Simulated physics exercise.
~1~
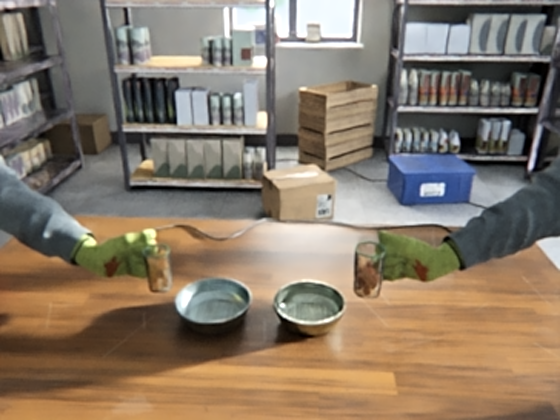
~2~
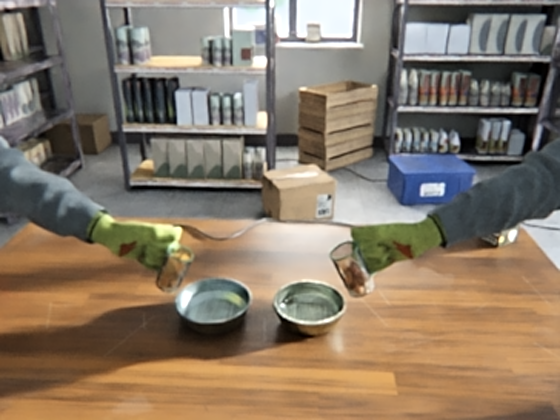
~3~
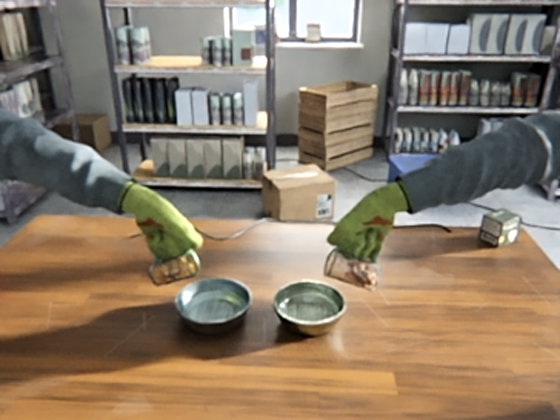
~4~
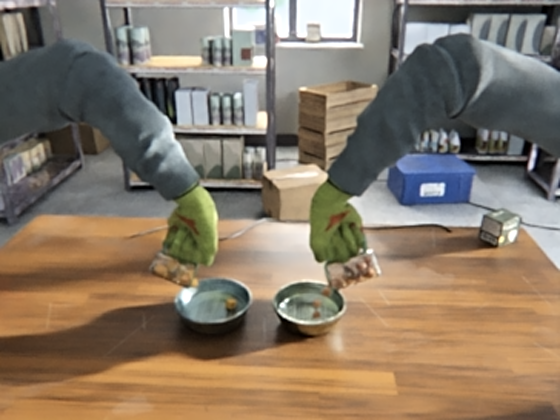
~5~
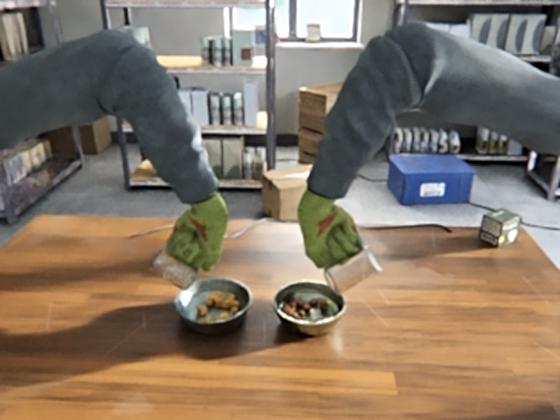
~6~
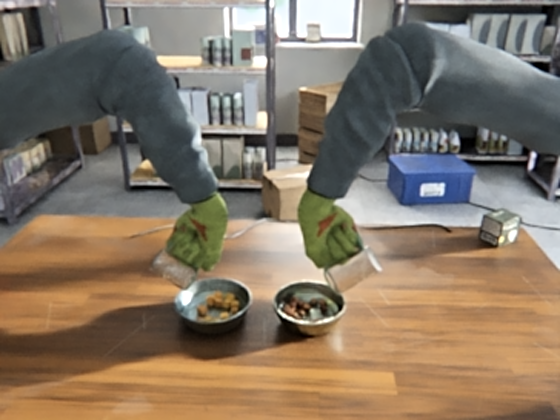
Two green-gloved hands moved small glass cups inward over two shallow bowls on a wooden table and tipped them until the small brownish pieces poured out, leaving all of them resting in the bowls while the hands held the upturned cups still above.
